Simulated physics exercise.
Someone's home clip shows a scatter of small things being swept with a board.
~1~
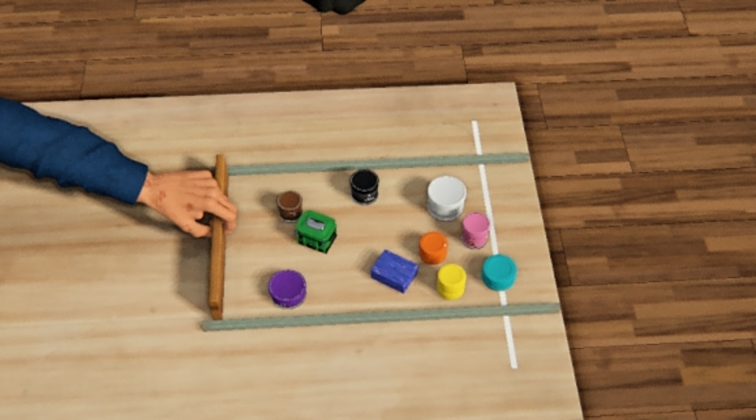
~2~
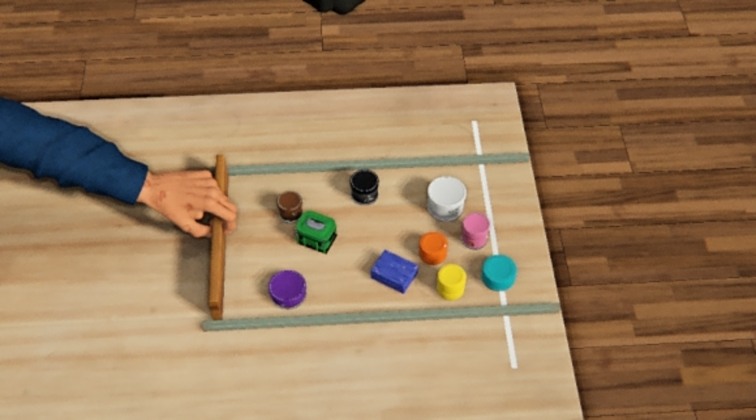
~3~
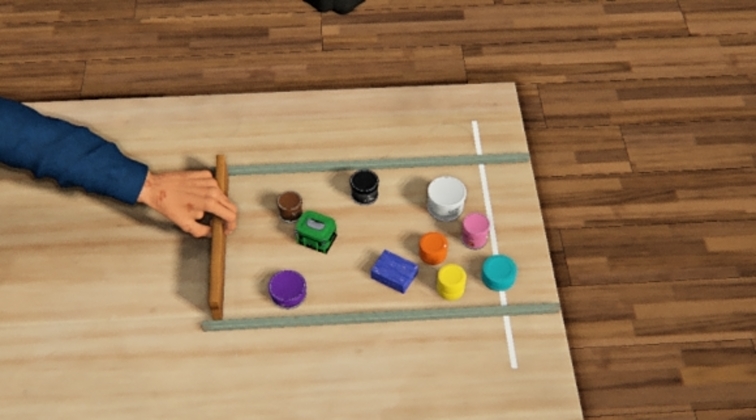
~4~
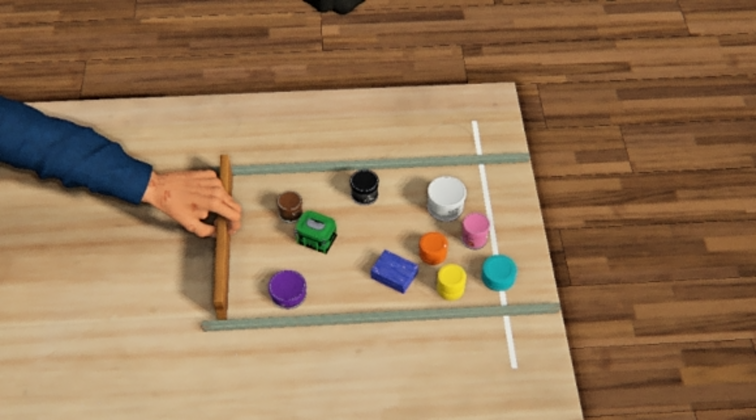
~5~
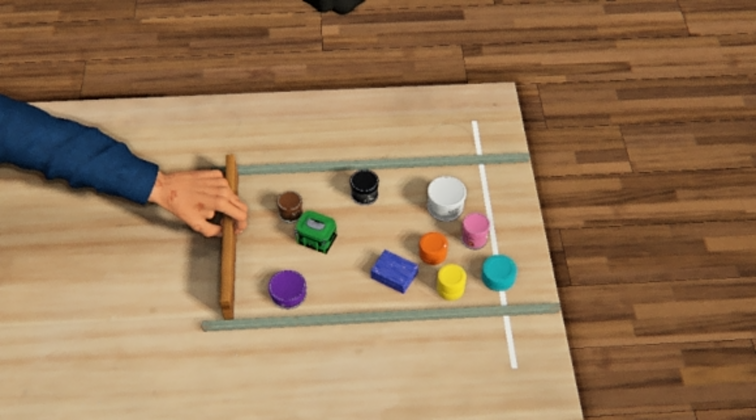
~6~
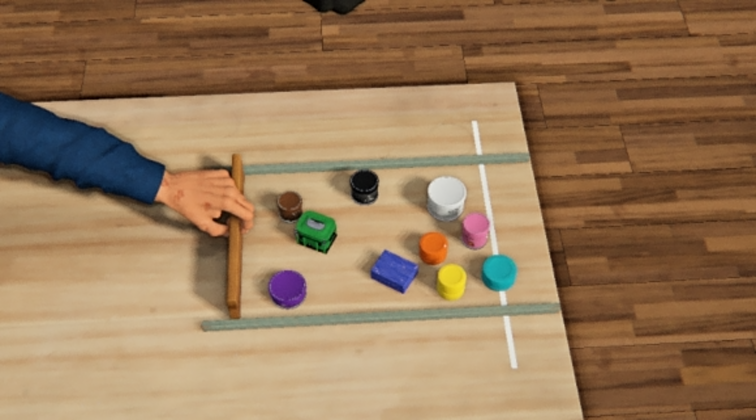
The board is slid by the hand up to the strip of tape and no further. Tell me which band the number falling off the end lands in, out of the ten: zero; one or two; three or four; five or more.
I expect that a single piece or a pair will leave the table.
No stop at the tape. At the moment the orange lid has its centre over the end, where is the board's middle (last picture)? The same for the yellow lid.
First one: Around (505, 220). Other one: Around (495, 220).
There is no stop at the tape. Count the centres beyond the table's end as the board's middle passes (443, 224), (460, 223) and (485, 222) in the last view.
In order: 0, 0, 2.
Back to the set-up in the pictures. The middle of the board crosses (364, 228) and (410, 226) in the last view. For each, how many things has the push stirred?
One spot: 5. Other spot: 9.
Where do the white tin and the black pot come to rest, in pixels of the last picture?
In the last picture the first middle sits at (528, 187) and the other at (499, 176).
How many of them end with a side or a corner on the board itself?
The count in contact is 5.
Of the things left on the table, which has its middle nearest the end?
Ending up nearest is the yellow lid.
Soon after, none off yet; turquoise lid at rest near (499, 273); pink pot at rest near (475, 231); white tin at rest near (446, 199).
By the end, the number that fall off is one or two; fallen, pink pot and turquoise lid.
